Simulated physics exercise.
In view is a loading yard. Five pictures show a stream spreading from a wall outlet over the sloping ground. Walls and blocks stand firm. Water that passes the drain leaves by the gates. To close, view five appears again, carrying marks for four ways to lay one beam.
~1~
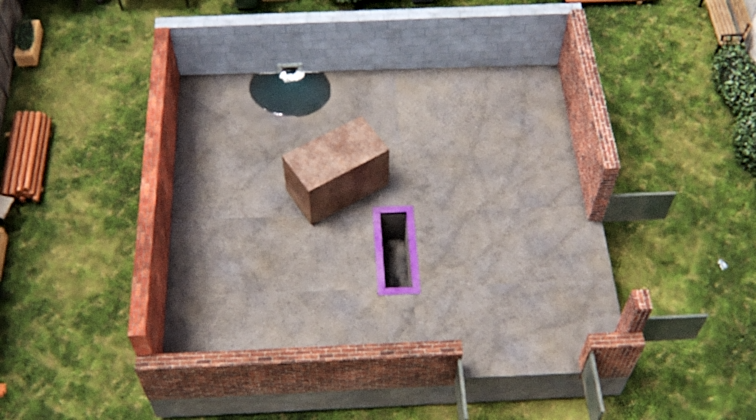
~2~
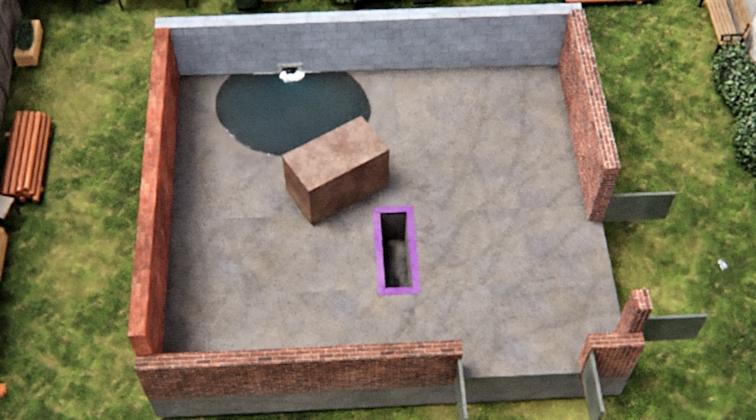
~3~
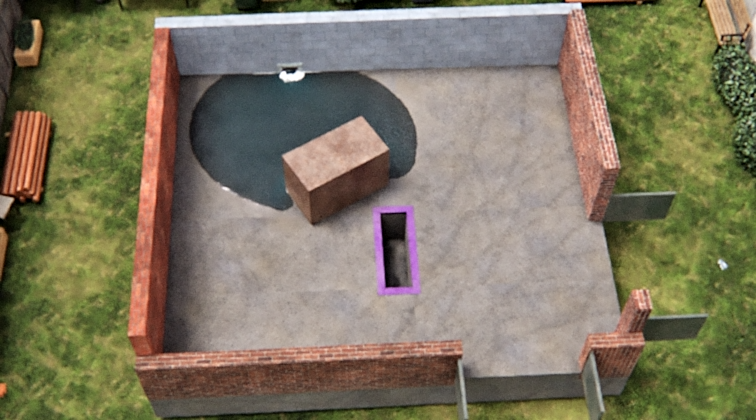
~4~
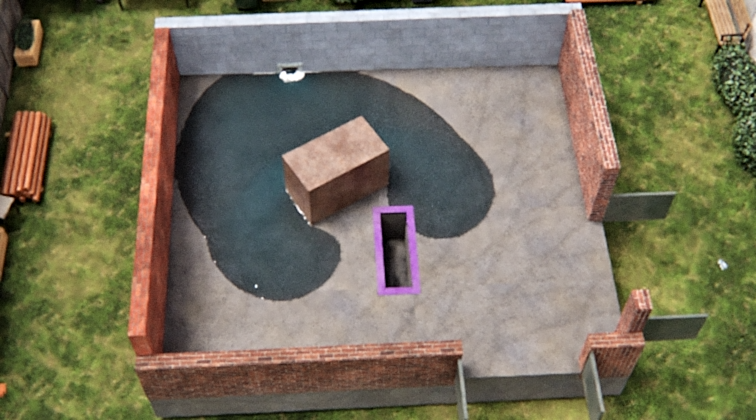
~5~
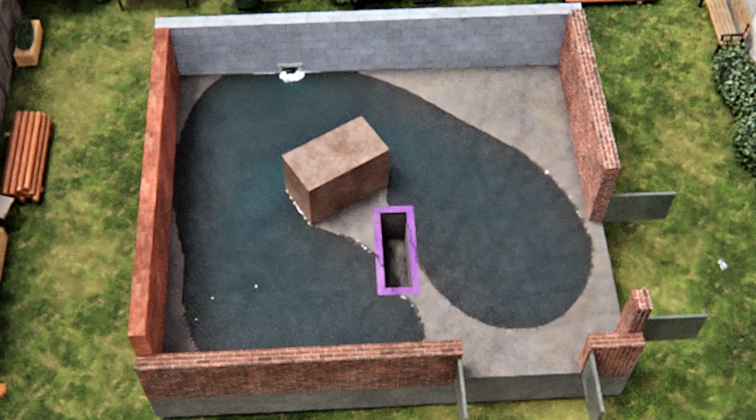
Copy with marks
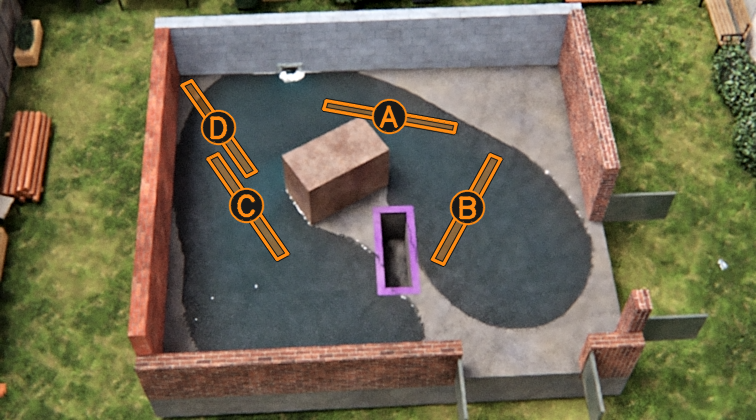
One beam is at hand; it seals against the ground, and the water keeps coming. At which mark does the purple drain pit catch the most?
B works best here.
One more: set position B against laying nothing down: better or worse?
It is better.
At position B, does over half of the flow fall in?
No, it does not.
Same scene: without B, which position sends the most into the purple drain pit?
The answer is C.
On the marked copy, A from (325, 104) to (455, 128); B from (437, 261) to (495, 157); C from (213, 156) to (282, 256); D from (186, 83) to (251, 173).
Choosing A, about 3 % of the stream runs into the purple drain pit, about 97 % out by the gates.
Choosing B, about 29 % of the stream runs into the purple drain pit, about 71 % out by the gates.
Choosing C, about 12 % of the stream runs into the purple drain pit, about 88 % out by the gates.
Choosing D, about 3 % of the stream runs into the purple drain pit, about 97 % out by the gates.
